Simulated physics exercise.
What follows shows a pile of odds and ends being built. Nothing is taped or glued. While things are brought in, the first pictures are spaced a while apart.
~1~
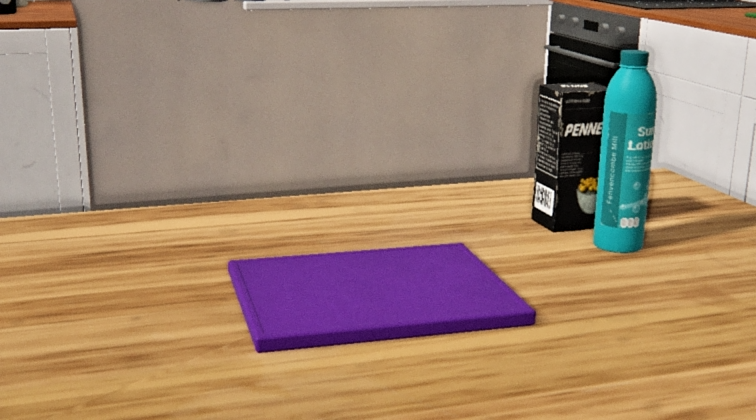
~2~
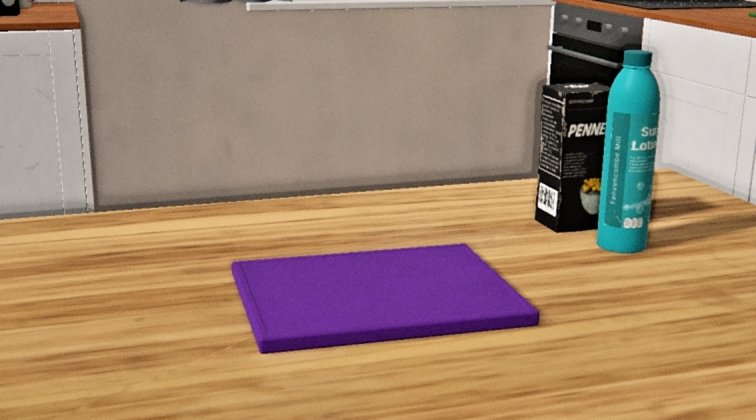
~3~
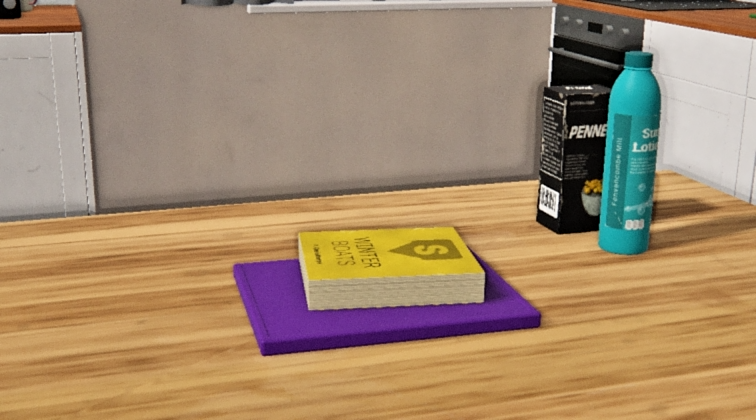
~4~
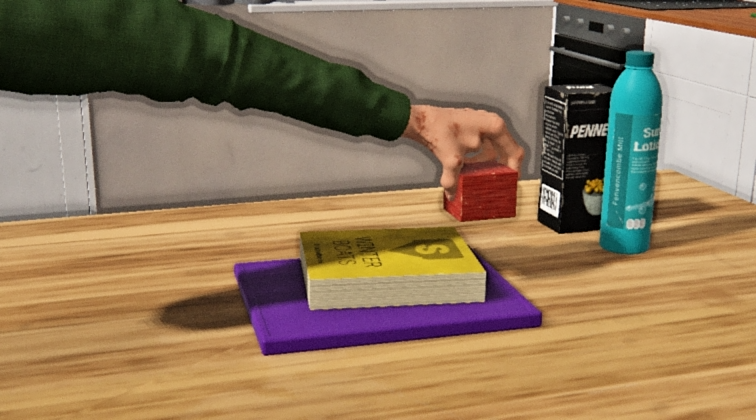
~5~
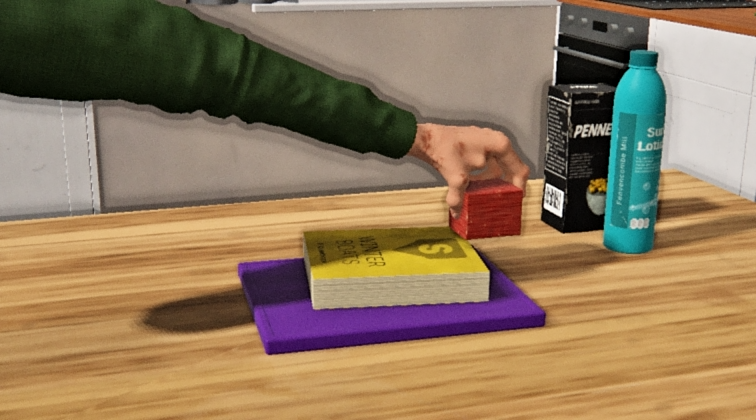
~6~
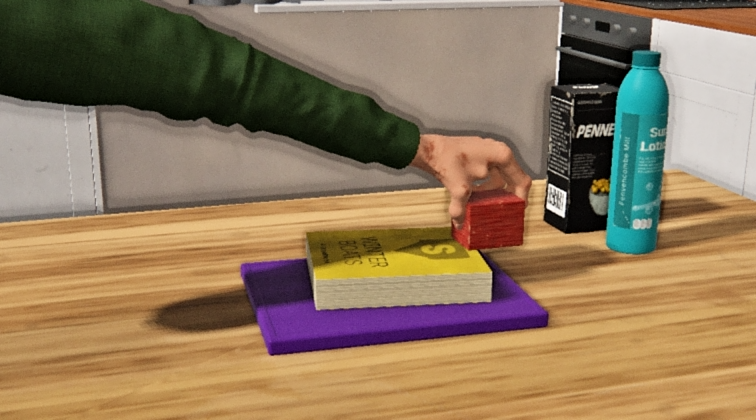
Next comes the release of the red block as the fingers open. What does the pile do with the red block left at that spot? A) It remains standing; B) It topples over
It topples over (B).
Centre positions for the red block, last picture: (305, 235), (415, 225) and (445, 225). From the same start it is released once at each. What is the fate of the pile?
For the first case the pile falls over; for the second, it survives; for the third, it survives.
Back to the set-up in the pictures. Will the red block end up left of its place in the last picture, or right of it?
Rightwards.
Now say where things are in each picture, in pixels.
In the first picture, the last thing is not in view yet; black carton (574, 157).
In the second picture, the last thing is not in view yet; turquoise bottle (630, 152).
In the third picture, the last thing is not in view yet; black carton (579, 159).
The fourth picture shows on its way; red block (480, 191); turquoise bottle (632, 152).
The fifth picture shows on its way; red block (485, 209); black carton (583, 158).
The sixth picture shows set down, still held; red block (487, 219); turquoise bottle (639, 152).
Then, 0.40 s past the last view, red block now fallen.
Then, 1.30 s past the last view, nothing new.
Finally, fallen, red block; the other 4 still in place. Final places as the last picture's camera would see them, red block near (537, 248). The pile loses its balance.
